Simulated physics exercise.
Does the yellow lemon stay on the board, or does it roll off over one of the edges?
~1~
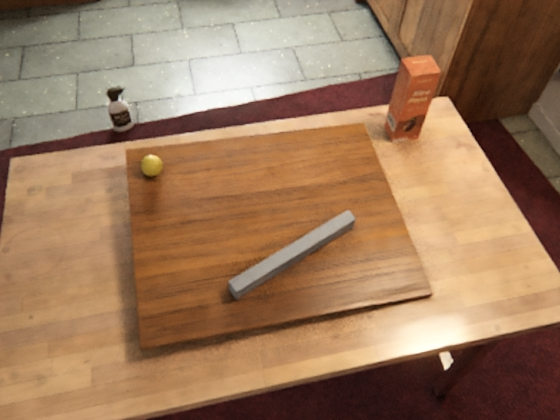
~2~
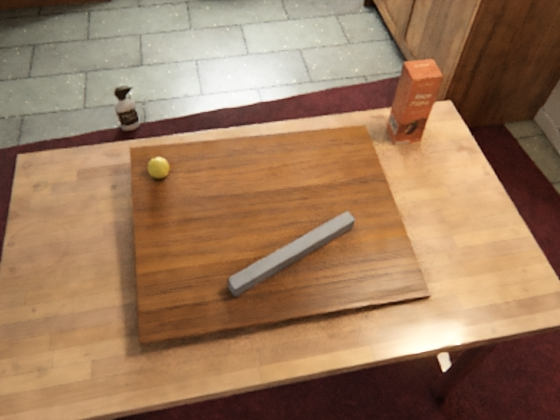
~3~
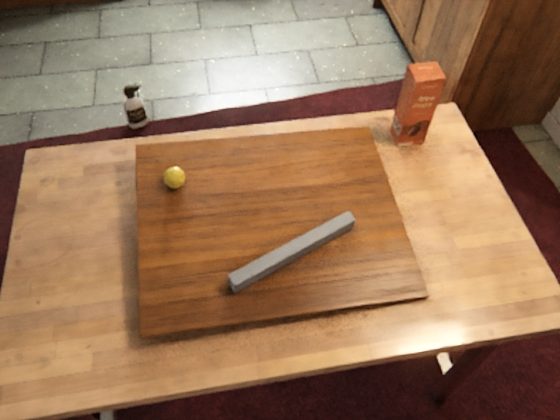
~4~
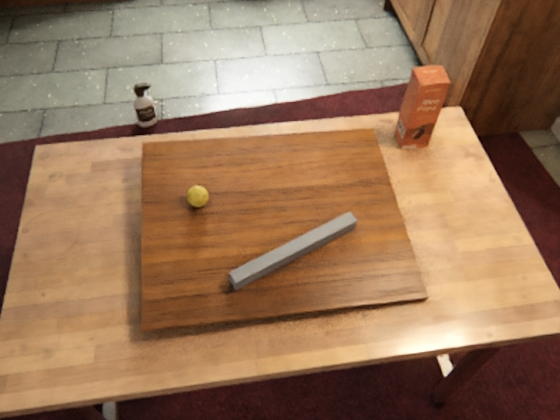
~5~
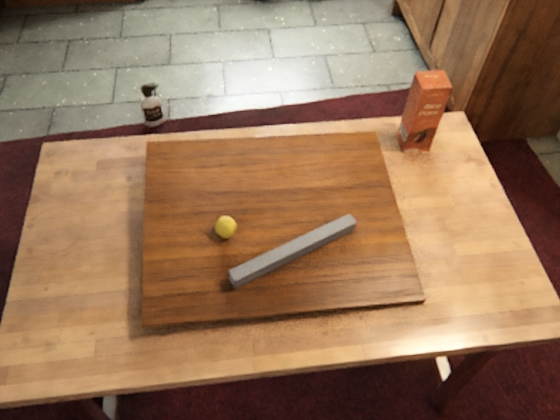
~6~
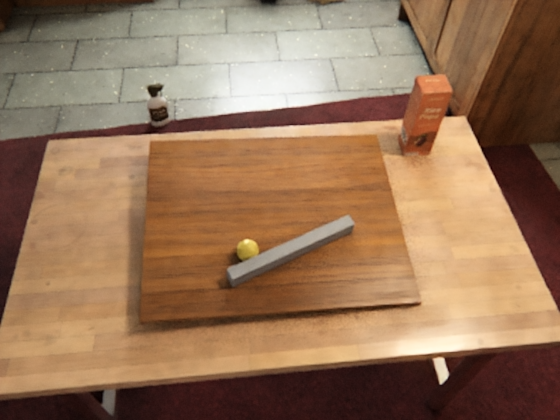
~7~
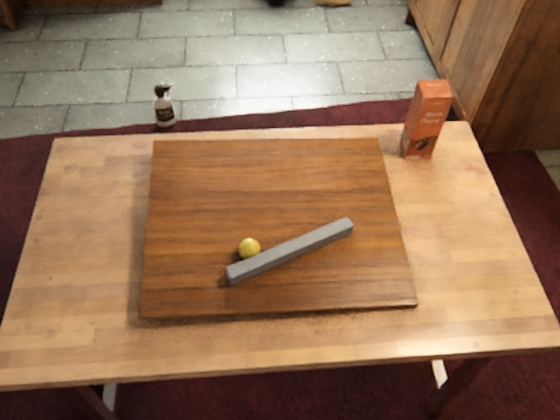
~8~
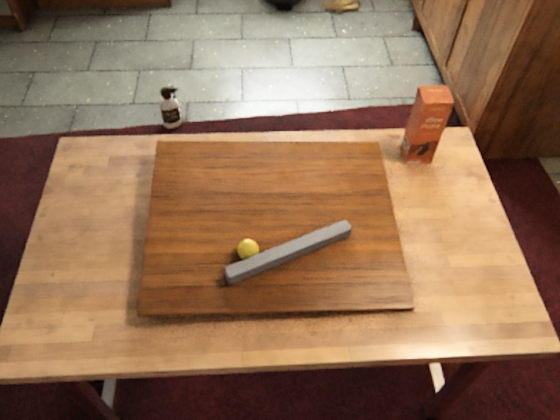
It stays on the board and crosses no edge, coming to rest against the grey bar.
A small yellow lemon starts near the far left corner of a dark wooden board, which lies on a paler wooden table seen from above. A grey bar lies slantwise across the nearer part of the board, an orange carton stands at the table's far right, and a small dark bottle is at the far left, with dark red carpet and grey tiles beyond. As the view drifts slightly sideways, the lemon rolls toward the viewer and to the right. It reaches the grey bar and stops against its far side. There it rests, still on the board, while the carton stays standing.
